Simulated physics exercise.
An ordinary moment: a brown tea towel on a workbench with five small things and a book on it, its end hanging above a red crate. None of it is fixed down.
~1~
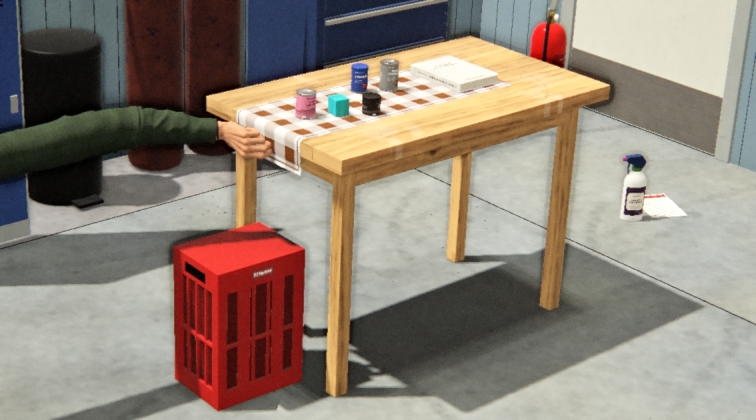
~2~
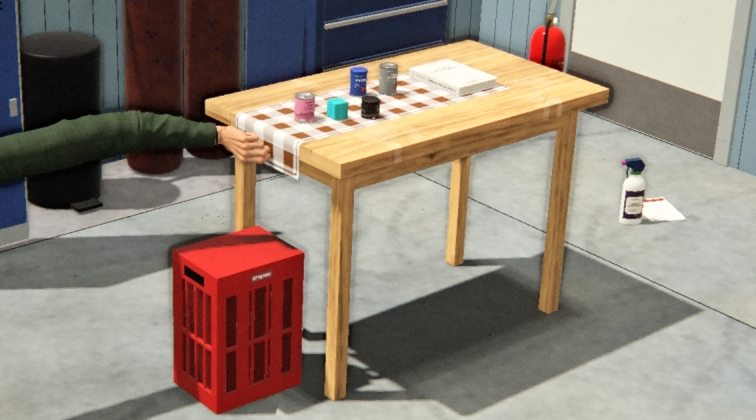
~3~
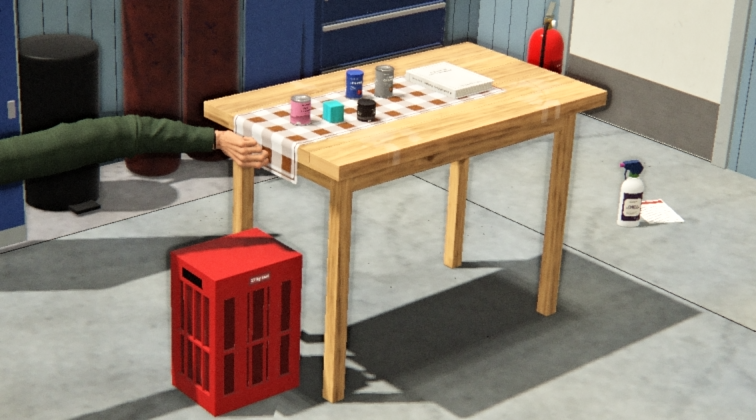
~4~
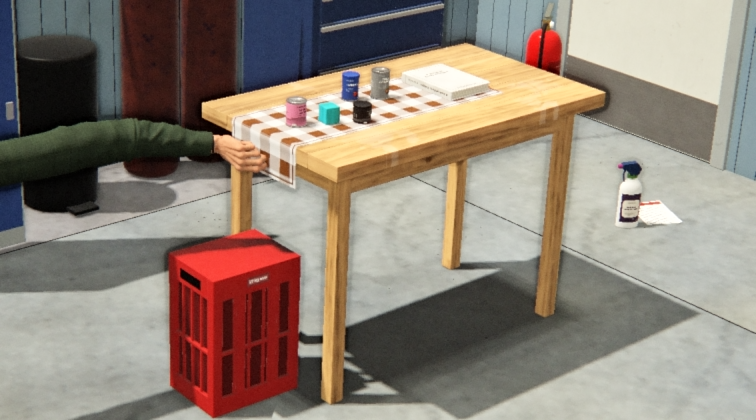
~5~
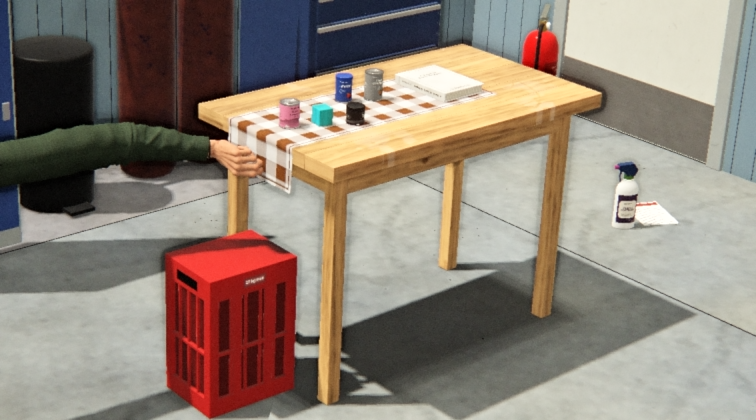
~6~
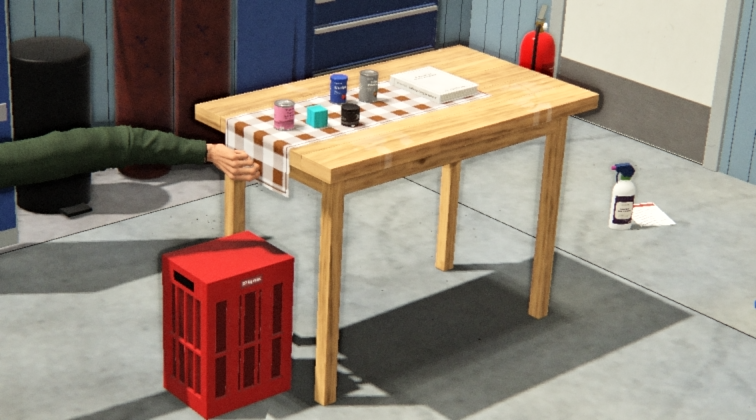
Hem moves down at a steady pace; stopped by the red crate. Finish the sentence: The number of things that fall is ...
The number of things that fall is two.
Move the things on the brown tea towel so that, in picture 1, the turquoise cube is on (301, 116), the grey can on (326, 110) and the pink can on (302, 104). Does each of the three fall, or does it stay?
The turquoise cube? It tips off. The grey can tips off, and the pink can tips off.
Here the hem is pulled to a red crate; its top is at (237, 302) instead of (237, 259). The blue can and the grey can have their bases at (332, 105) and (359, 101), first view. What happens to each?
The blue can falls, the grey can comes down.
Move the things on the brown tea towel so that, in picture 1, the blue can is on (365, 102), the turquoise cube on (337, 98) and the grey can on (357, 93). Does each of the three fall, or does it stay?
Blue can safe, turquoise cube safe, grey can safe.
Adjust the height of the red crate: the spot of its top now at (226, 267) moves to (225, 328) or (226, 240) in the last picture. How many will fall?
The tally is 4 and 1.
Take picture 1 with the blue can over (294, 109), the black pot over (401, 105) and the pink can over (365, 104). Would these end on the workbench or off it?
For the blue can it's falling, for the black pot it's staying, for the pink can it's staying.
Soon after, hem near (255, 204); all still up.
Then, hem near (253, 233); pink can gone.
Further on, hem on the crate; pink can and turquoise cube gone.
At rest, hem on the crate; pink can and turquoise cube gone. The count of fallen things is two.
